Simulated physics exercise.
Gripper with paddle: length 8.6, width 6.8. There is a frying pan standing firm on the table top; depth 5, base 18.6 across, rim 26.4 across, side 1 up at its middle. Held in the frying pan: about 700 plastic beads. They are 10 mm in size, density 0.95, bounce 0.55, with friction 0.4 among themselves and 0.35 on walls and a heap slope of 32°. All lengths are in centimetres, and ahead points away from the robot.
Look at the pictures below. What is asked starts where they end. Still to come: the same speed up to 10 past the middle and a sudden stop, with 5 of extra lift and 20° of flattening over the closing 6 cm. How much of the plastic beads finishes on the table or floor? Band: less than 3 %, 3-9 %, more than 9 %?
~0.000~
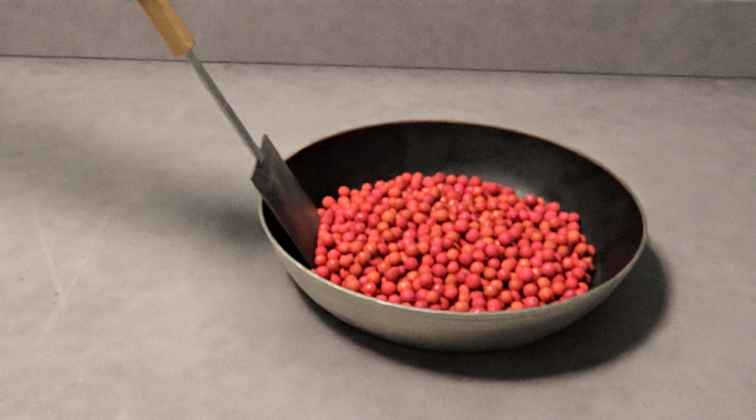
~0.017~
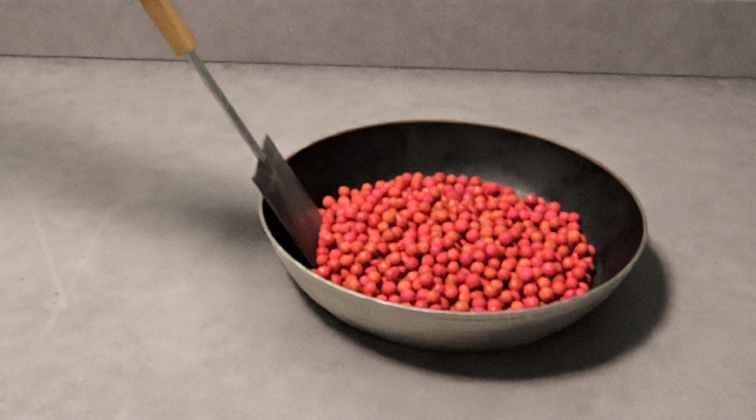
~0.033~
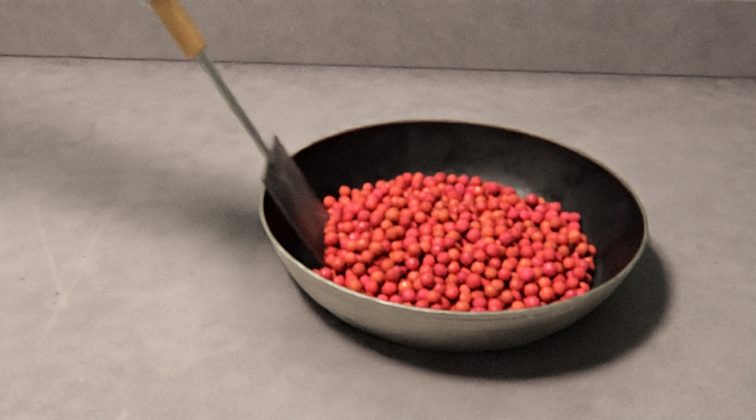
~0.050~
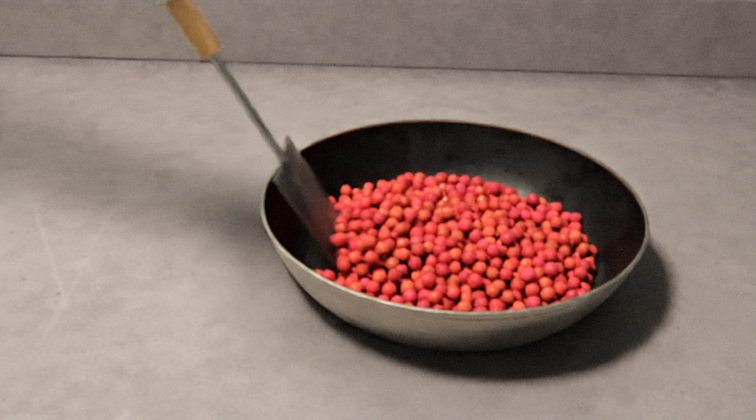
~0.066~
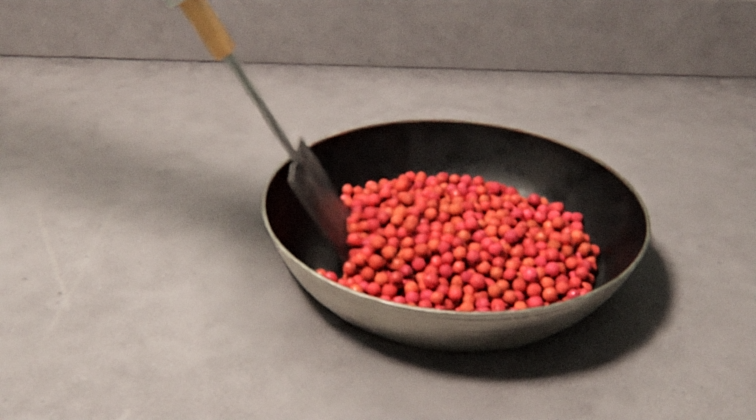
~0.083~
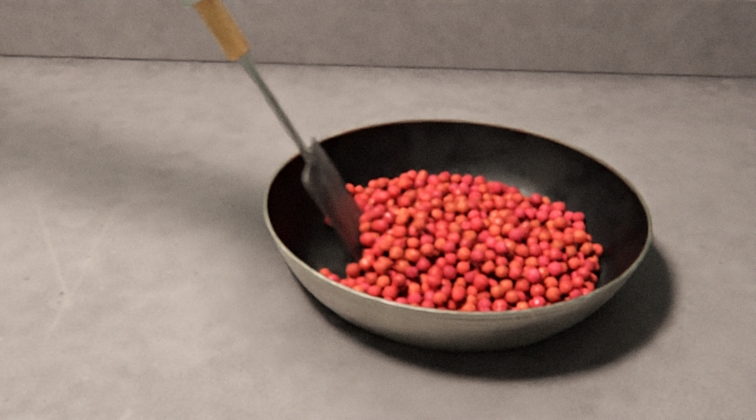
3-9 %.
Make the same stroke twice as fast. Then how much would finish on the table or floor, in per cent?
Estimated share: Some 15 %.
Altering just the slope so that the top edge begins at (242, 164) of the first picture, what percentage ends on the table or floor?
Roughly 5%.
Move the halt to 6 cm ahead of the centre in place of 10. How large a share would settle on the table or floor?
In that case some 0 per cent.
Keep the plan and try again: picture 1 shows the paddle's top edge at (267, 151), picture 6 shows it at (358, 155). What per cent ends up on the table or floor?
Roughly 10 %.
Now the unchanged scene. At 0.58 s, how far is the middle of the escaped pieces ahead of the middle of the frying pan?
About 20 cm.
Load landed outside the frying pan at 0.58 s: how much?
My estimate is roughly 6 %.
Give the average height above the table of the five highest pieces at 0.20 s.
They are some 4 cm up.
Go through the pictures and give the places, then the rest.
Paddle top edge at (258, 155), sloping 60°; upper third of the load around (444, 239), from x 315 to 590, top at y 180; 702 in the frying pan, in the first picture.
Paddle top edge at (259, 155), sloping 60°; upper third of the load around (444, 240), from x 315 to 590, top at y 180, in the second picture.
Paddle top edge at (268, 156), sloping 60°; upper third of the load around (440, 239), from x 315 to 590, top at y 180, in the third picture.
Paddle top edge at (282, 157), sloping 60°; upper third of the load around (438, 235), from x 320 to 590, top at y 180, in the fourth picture.
Paddle top edge at (295, 158), sloping 60°; upper third of the load around (440, 234), from x 320 to 595, top at y 175, in the fifth picture.
Paddle top edge at (309, 158), sloping 60°; upper third of the load around (447, 235), from x 325 to 595, top at y 175; 702 in the frying pan, in the sixth picture.
By 0.20 s, sloping 60°, highest piece 4 above the table; 702 in the frying pan.
By 0.32 s, sloping 53°, highest piece 5 above the table; 702 in the frying pan.
By 0.58 s, sloping 40°, highest piece 5 above the table; 664 in the frying pan, 38 on the table or floor.
By 1.63 s, sloping 40°, highest piece 5 above the table; 664 in the frying pan, 38 on the table or floor.
Final count, 664 in the frying pan, 38 on the table or floor. That is 5 % on the table or floor.
